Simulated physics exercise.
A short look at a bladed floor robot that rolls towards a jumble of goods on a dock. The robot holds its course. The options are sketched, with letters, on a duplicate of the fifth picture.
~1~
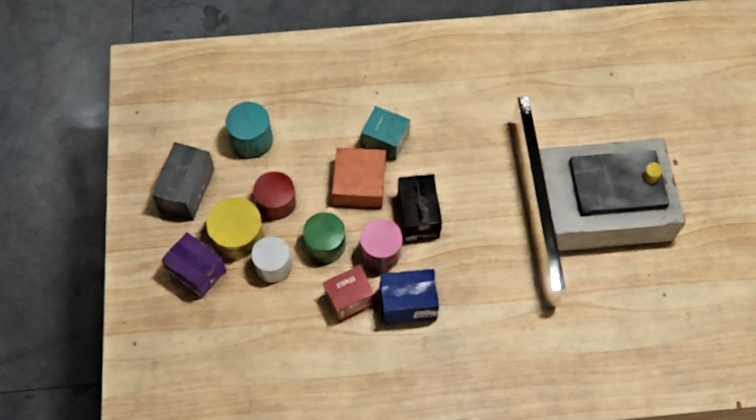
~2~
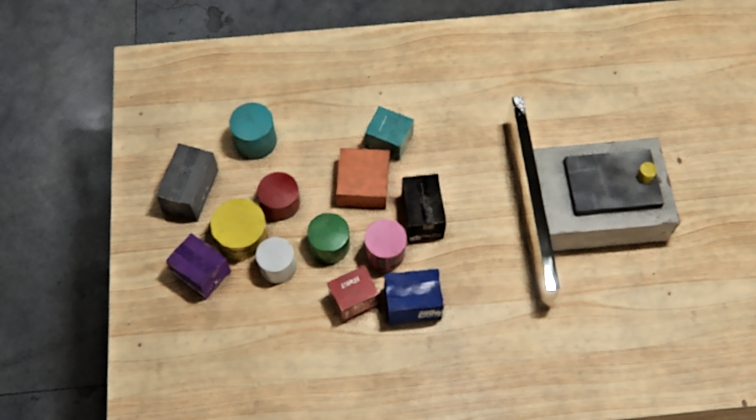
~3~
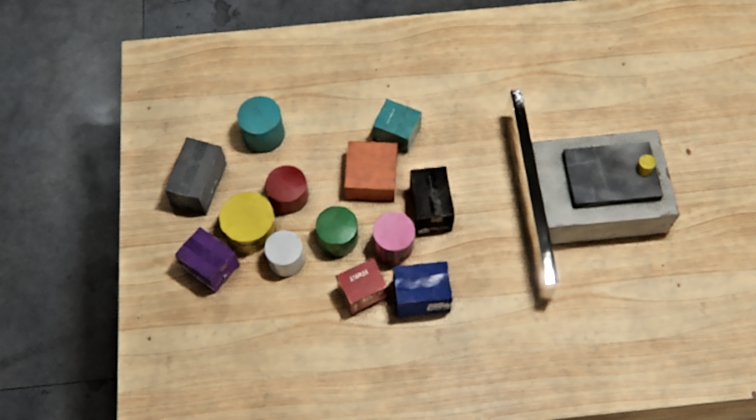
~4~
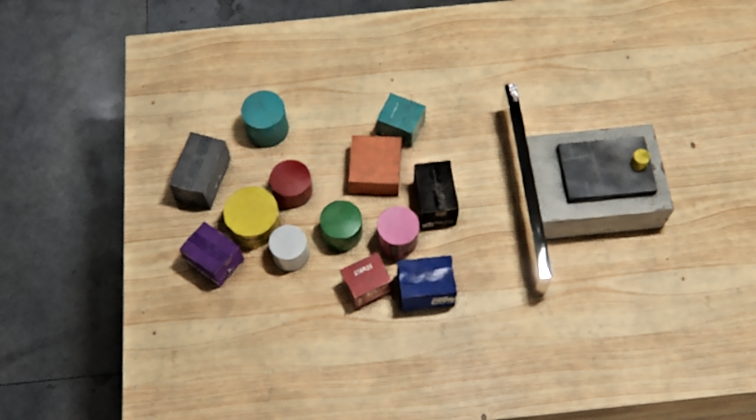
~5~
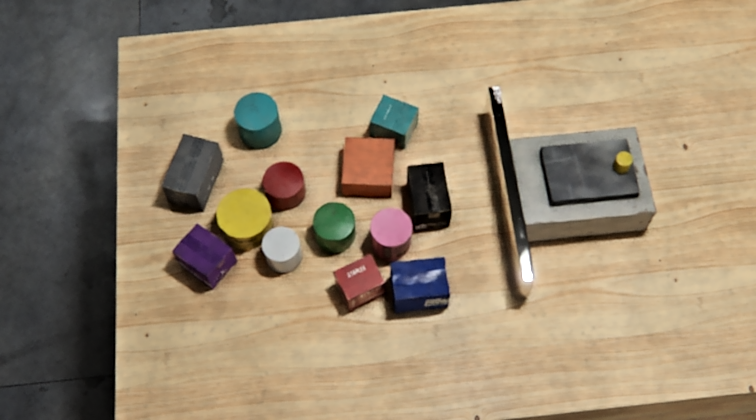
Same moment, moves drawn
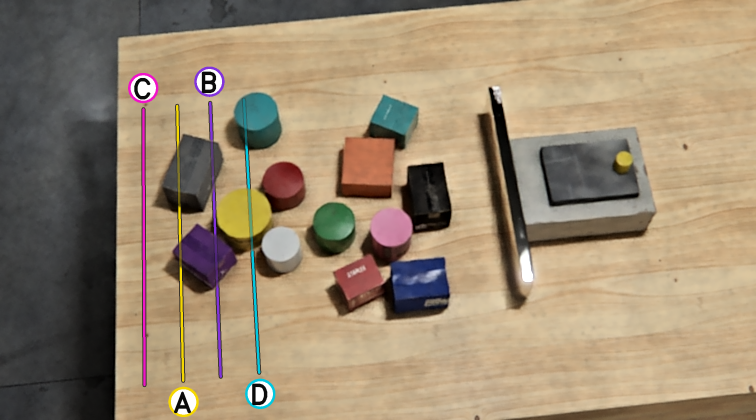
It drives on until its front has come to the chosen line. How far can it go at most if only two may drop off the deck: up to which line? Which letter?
Up to line B.
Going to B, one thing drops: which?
The purple box goes over.
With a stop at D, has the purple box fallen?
No.
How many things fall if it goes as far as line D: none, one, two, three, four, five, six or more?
By then, none.
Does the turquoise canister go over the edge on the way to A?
No.
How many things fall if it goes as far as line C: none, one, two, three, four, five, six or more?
In all, six or more.
On the marked copy, A at (180, 234); B at (215, 231); C at (144, 238); D at (251, 227).
Taking B. A third of the way, robot (477, 182); blue box (381, 289); red box (332, 279).
Two thirds of the way, robot (371, 193); purple box (163, 258); grey box (186, 169).
When it is over, robot (286, 201); purple box over the edge; yellow pail (116, 231); one fallen.
As for the rest, A drops five; C drops seven; D is within the limit but short.
